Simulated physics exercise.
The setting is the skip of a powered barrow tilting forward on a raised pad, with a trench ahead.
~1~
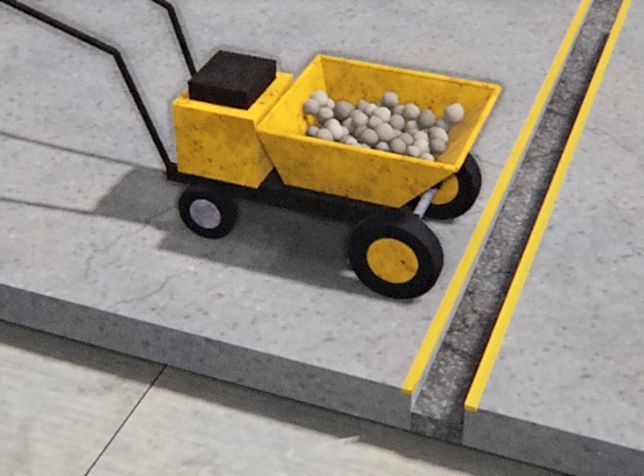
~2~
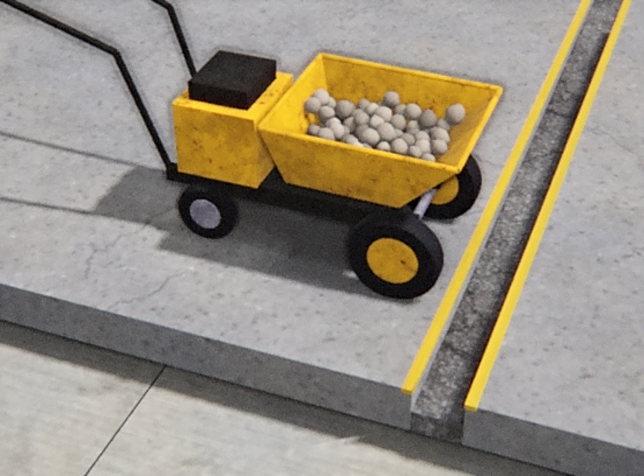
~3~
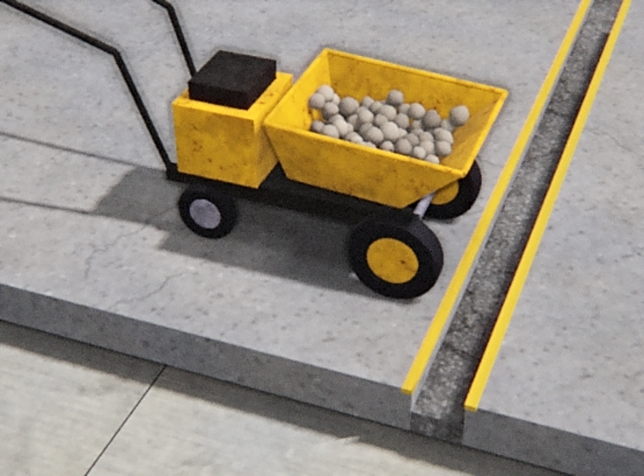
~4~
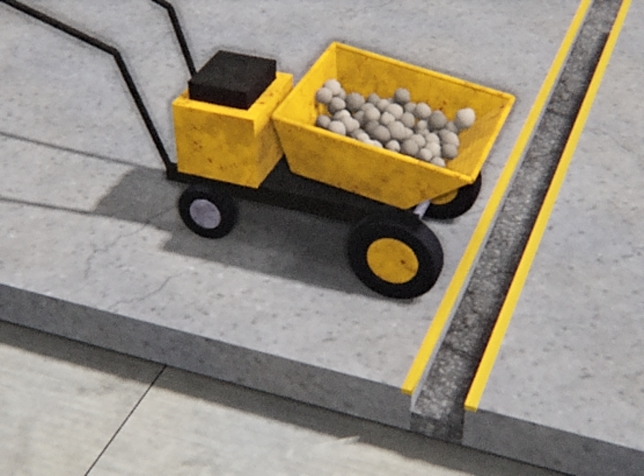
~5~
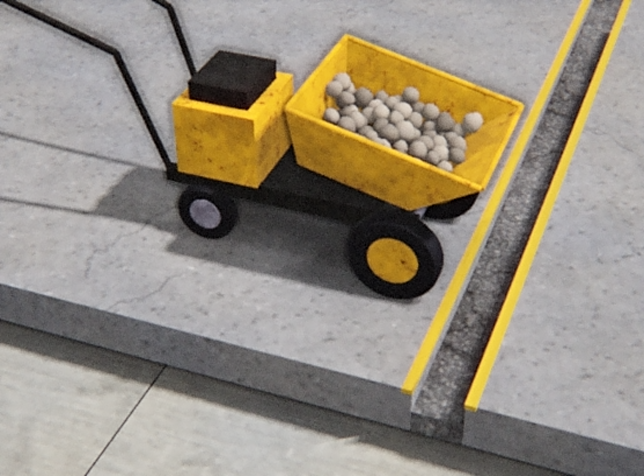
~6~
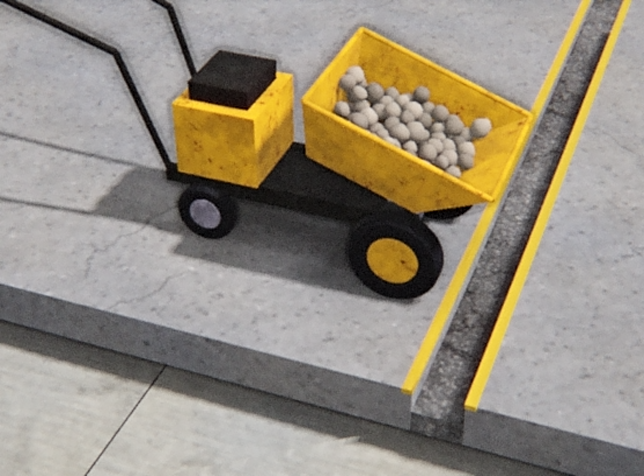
A yellow skip full of pale, rounded pebbles sits on a black-framed powered barrow on a raised grey concrete pad, seen from above and to one side. Black handles rise at the left behind a yellow housing with a black top, and a narrow yellow-edged trench crosses at the right. The skip, level at first, tilts slowly forward to the right, its back rising, while the wheels and camera stay still.
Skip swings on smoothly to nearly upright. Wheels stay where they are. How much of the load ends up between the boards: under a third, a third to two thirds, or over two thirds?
The fraction in the trench falls below one third.
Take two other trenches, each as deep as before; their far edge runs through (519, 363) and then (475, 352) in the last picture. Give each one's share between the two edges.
10 and 0 percent.
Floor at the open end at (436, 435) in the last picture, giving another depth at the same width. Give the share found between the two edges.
I'd put it at about 0 in a hundred.
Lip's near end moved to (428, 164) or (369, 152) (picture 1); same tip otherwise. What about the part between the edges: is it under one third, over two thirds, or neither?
In the first case under a third, in the second case the middle third.
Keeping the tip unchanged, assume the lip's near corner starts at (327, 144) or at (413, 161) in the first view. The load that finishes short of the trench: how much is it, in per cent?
Near 30 and 0 percent respectively.
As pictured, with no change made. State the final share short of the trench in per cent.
Close to 0 in a hundred.
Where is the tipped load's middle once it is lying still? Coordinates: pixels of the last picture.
Last view, centre at rest - approx. (600, 284).
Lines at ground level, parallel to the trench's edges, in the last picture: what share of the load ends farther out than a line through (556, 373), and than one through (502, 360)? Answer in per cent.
Close to 50 and 70 per cent respectively.
Just after the last frame, skip tipped steeply; every one in the skip.
A moment on, skip tipped right over; roughly half in the skip; roughly half beyond it.
Further on, skip tipped right over; roughly a third in the skip; roughly two thirds beyond it.
When it is over, skip tipped right over; roughly a third in the skip; not one in or heaped over the trench; roughly two thirds beyond it.
